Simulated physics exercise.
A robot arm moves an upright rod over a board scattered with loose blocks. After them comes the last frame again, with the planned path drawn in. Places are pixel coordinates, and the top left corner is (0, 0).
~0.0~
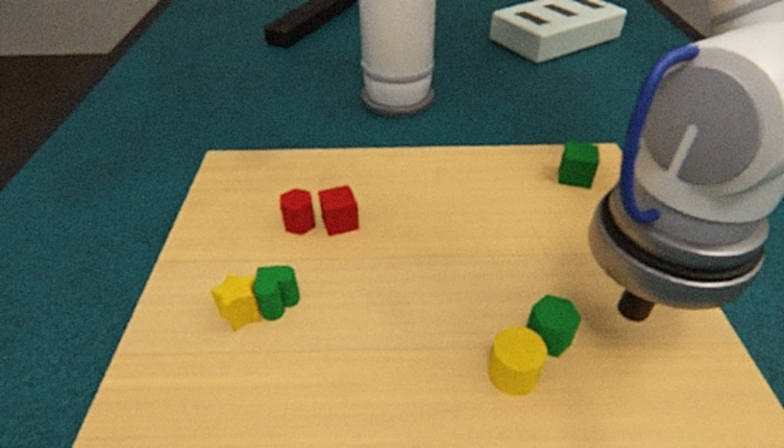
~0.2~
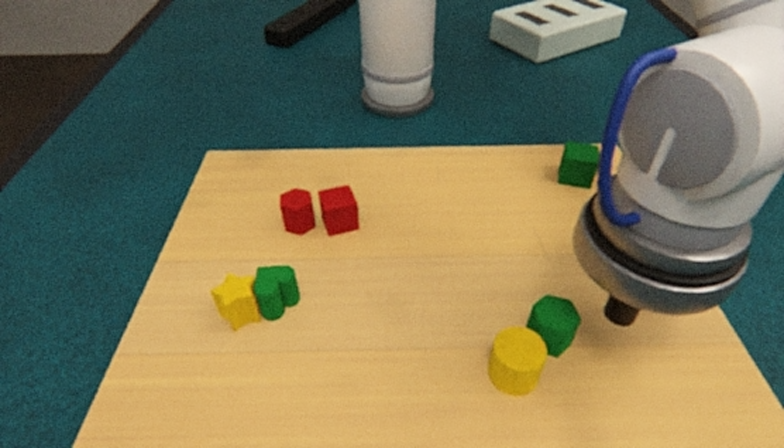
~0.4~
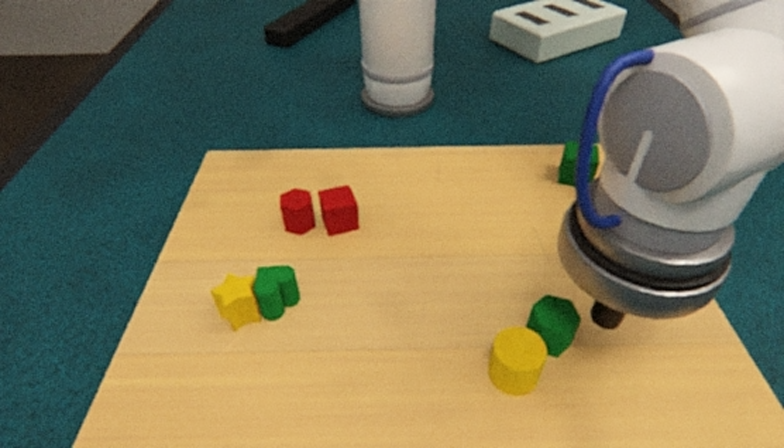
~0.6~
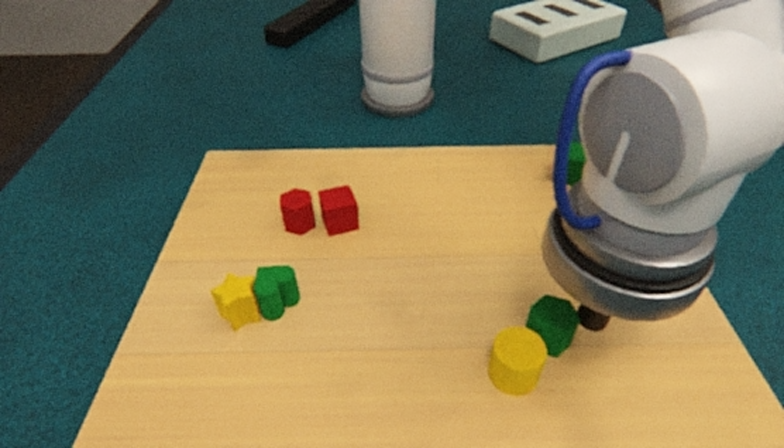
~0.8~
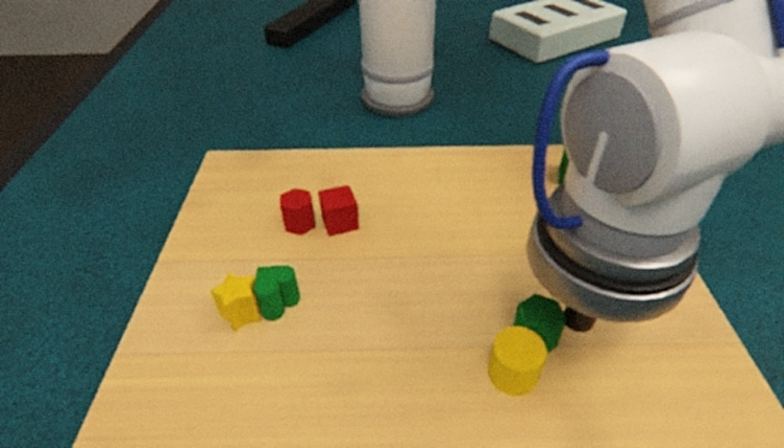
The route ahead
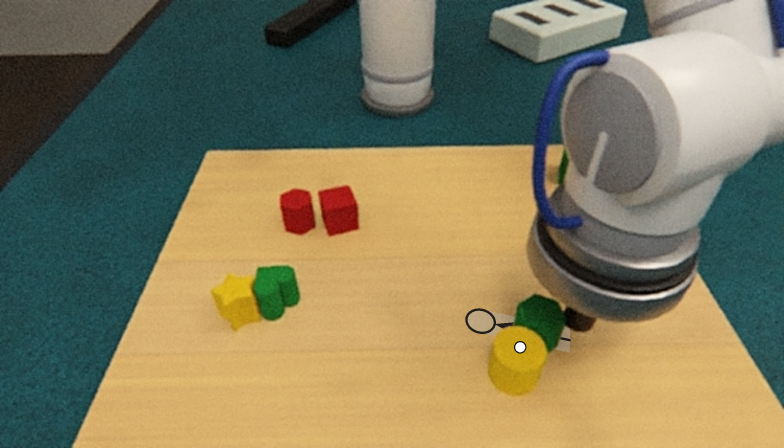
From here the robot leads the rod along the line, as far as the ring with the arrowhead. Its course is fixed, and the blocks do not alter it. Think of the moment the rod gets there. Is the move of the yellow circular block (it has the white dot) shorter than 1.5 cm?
Yes, that is how it ends up.
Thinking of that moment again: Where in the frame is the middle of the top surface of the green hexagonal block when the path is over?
I'd expect the centre of its top face to be at (449, 298).
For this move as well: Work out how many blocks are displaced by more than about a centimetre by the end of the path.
Answer: One block.
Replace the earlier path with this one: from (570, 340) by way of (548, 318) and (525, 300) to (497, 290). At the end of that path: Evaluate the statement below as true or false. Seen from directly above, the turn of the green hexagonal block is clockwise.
It is false.
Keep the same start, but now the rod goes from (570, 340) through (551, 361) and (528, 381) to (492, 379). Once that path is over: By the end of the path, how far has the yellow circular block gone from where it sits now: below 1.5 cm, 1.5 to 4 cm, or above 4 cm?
Over 4 cm.
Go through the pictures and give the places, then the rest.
Rod tip (633, 311); block tops, yellow circular block (520, 347); green hexagonal block (557, 312), in the first picture.
Rod (619, 315); blocks unchanged, in the second picture.
Rod (605, 318); blocks unchanged, in the third picture.
Rod (591, 319); blocks unchanged, in the fourth picture.
Rod (578, 320); yellow circular block (520, 347); green hexagonal block (543, 312), in the fifth picture.
Path on the board, from (570, 340) directly to (481, 321); the dot is on the yellow circular block.
On the path given first. Halfway along, rod (529, 310); green hexagonal block (494, 304).
At the end, rod (484, 301); yellow circular block in place; green hexagonal block (449, 298), turned 20° anticlockwise.
